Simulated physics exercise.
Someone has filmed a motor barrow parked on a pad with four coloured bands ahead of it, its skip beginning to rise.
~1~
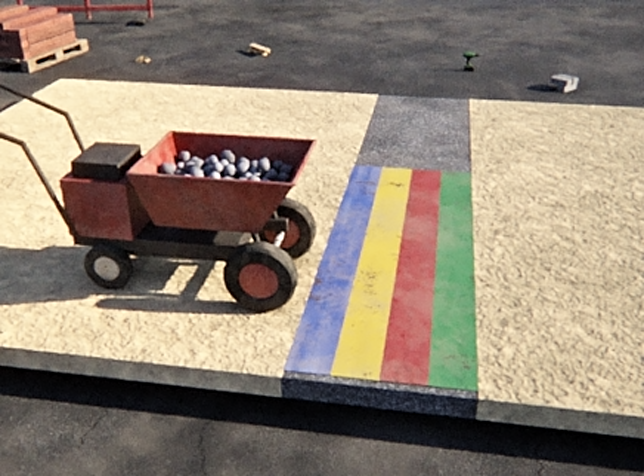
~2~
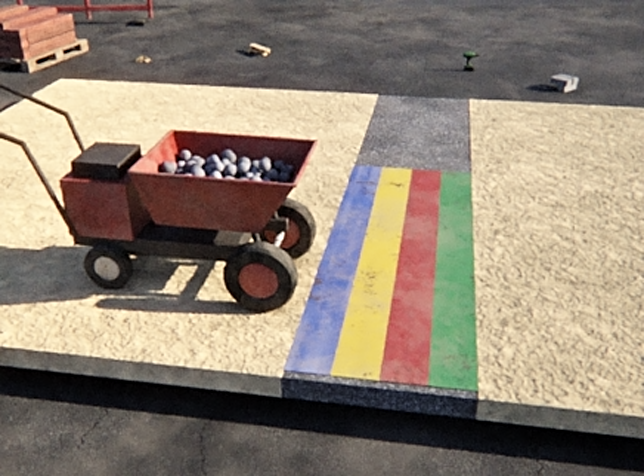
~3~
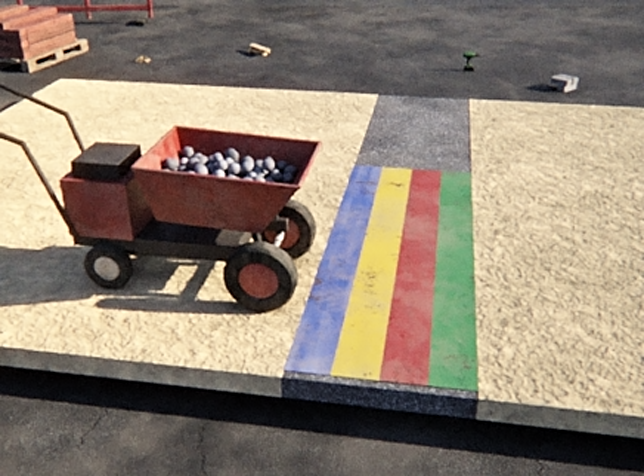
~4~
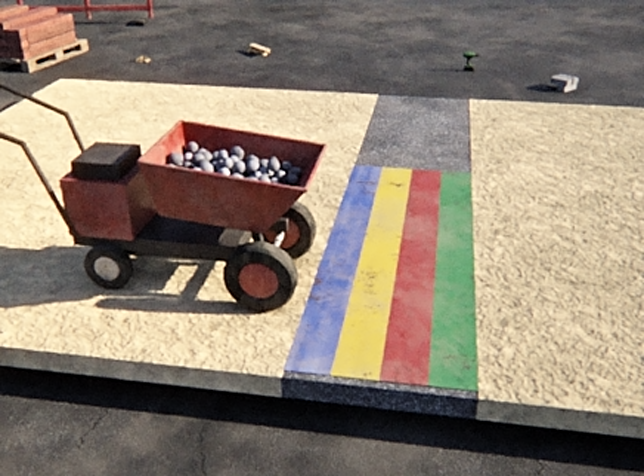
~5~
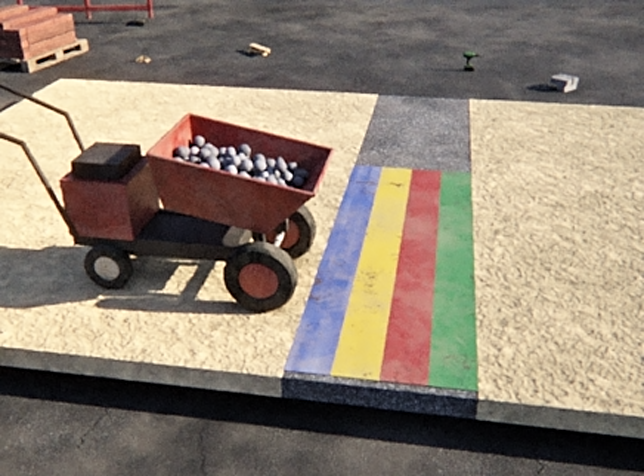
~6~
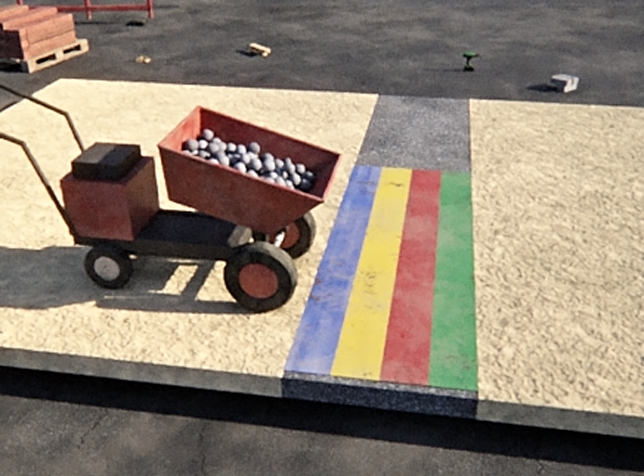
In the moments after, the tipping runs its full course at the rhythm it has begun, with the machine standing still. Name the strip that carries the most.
The heap favours the red strip.
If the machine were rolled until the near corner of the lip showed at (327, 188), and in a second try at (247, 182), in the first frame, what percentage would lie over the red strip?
First some 30, then 10 per cent.
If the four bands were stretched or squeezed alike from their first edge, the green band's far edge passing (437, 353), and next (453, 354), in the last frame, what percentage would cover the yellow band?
First some 0, then 10 per cent.
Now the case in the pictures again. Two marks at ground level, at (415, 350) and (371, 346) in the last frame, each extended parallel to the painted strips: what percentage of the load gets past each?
About 30 and 70 per cent.
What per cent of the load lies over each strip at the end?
Blue strip: 0 %, yellow strip: 20 %, red strip: 35 %, green strip: 20 %.
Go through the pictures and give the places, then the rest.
The first picture shows lip of the skip near (292, 185), level; top of the load near (229, 171), round cobbles; blue strip near (317, 337); yellow strip near (362, 341); red strip near (407, 346); green strip near (454, 351).
The second picture shows lip of the skip near (294, 186), level; top of the load near (212, 172).
The third picture shows lip of the skip near (298, 188), tipped barely; top of the load near (215, 170).
The fourth picture shows lip of the skip near (305, 191), tipped a little; top of the load near (220, 167).
The fifth picture shows lip of the skip near (313, 196), tipped a little; top of the load near (210, 161).
The sixth picture shows lip of the skip near (322, 202), tipped clearly; top of the load near (219, 157); blue strip near (317, 337); yellow strip near (362, 341); red strip near (407, 346); green strip near (454, 351).
Shortly afterwards, skip tipped steeply; the whole lot in the skip.
Next, skip tipped steeply; the bulk in the skip; only a few over the yellow strip; a little over the red strip.
Some moments later, skip tipped right over; near a third in the skip; a little over the yellow strip; near a third over the red strip; near a quarter over the green strip; only a few off the paint.
In the end, skip tipped right over; near a quarter in the skip; none at all over the blue strip; near a quarter over the yellow strip; near a third over the red strip; near a quarter over the green strip; only a few off the paint.
